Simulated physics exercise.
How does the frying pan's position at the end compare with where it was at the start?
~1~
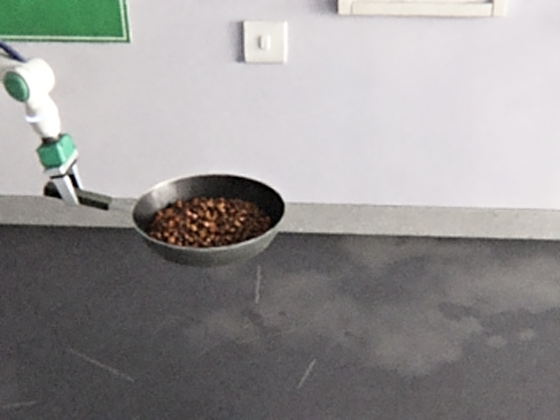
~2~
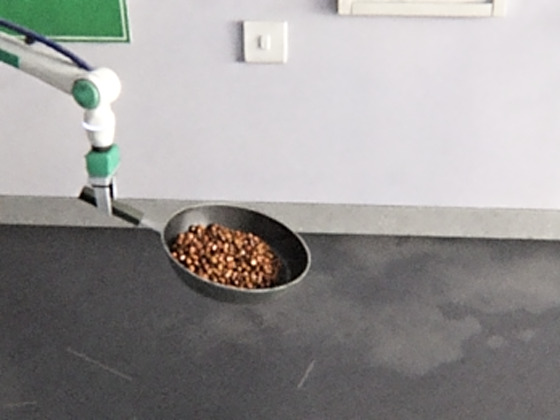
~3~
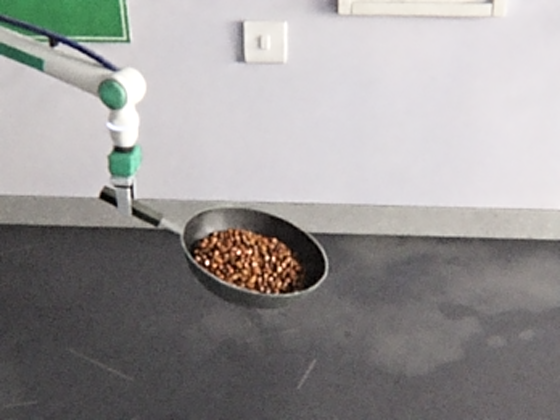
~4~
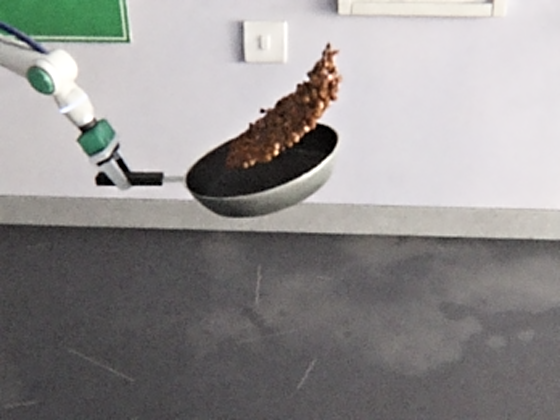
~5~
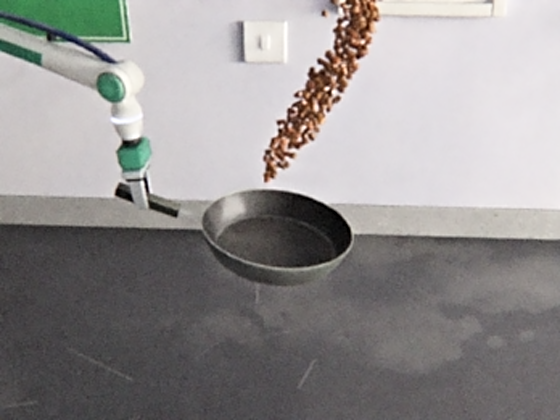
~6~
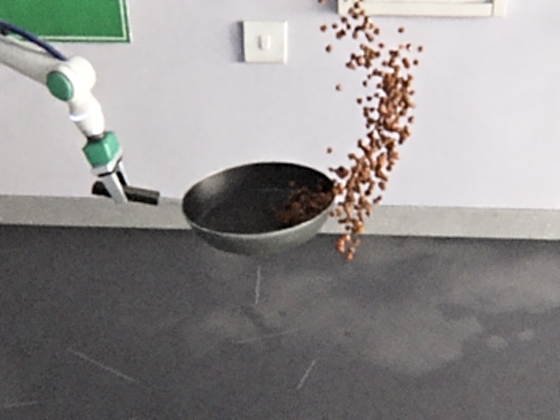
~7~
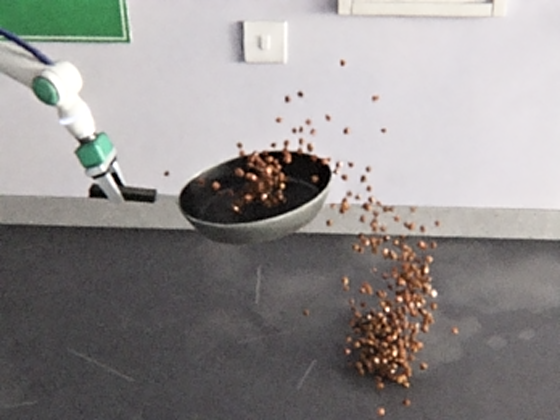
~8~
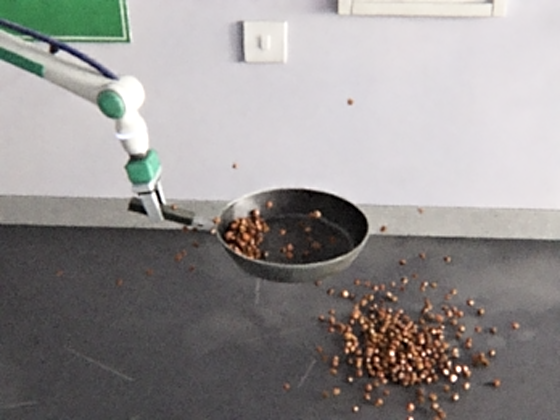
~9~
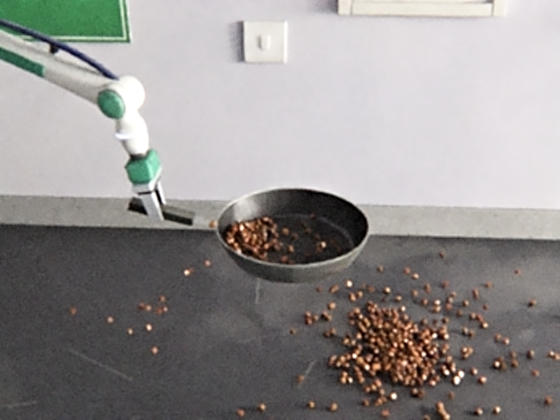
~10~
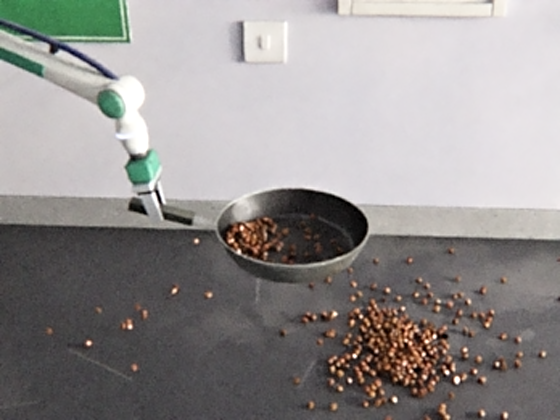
At the end the frying pan is farther to the right and slightly lower than it was at the start.
